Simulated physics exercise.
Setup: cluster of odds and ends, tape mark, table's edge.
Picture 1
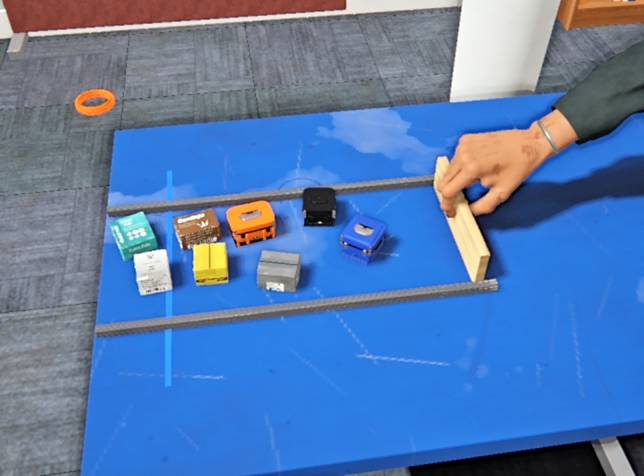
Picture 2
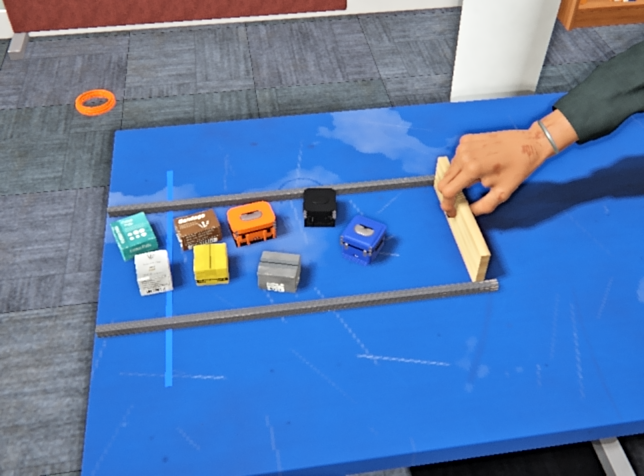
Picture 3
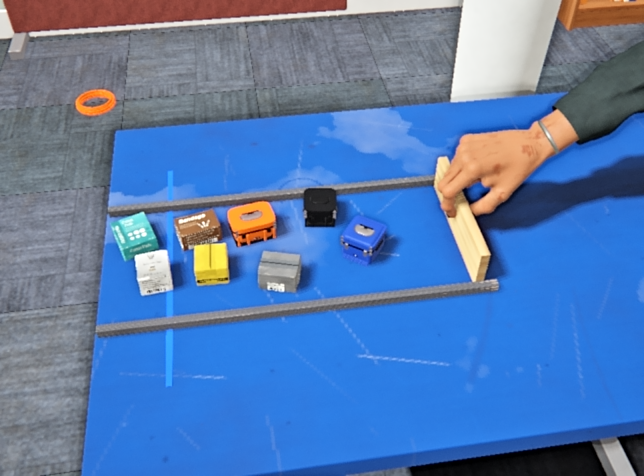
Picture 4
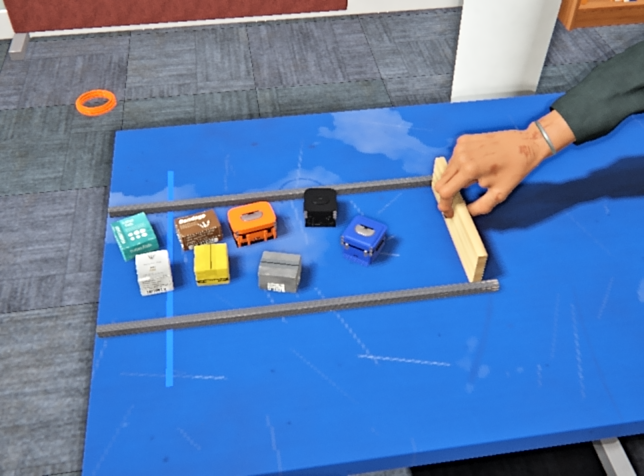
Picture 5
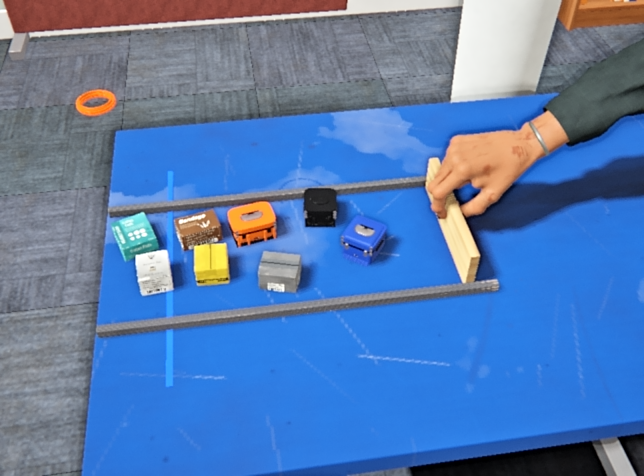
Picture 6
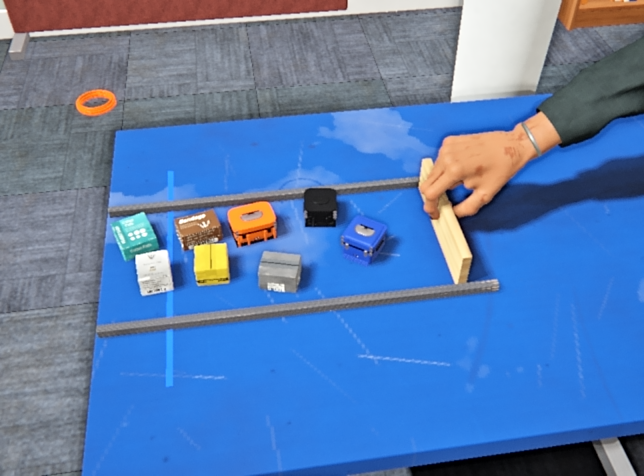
A wooden board, gripped by a hand at the right end of two dark rails on a blue table, barely moves at first, then slides slightly left. Between the rails, the cluster of small coloured boxes and cases stays in place, some of it around a light blue tape mark.
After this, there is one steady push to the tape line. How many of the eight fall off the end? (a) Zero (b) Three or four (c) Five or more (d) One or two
Option b: Three or four.
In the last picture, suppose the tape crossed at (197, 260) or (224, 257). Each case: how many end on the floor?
It would be 2 and 1.
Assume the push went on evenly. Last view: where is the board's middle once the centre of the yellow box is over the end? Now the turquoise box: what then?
Yellow box over the end: About (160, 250). Turquoise box over the end: About (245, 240).
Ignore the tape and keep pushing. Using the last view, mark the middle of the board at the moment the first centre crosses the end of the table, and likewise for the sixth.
Near (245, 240) and (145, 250).
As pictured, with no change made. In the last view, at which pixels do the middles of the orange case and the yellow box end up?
Result: One at about (113, 237), the other at about (110, 266).
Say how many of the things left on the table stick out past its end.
Overhang count: 3.
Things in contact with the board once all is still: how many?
Looks like 2 of them, all told.
Soon after, none off yet; turquoise box at rest near (135, 236); white box at rest near (155, 273); brown box at rest near (199, 230).
Then, none off yet; turquoise box at rest near (135, 236); white box at rest near (155, 273); brown box moved a little near (182, 228).
Further on, one off so far; turquoise box falling near (84, 299); white box moved about its own width near (120, 279); brown box moved well along near (111, 235).
At rest, the number that fall off is three or four; fallen, brown box, white box and turquoise box.
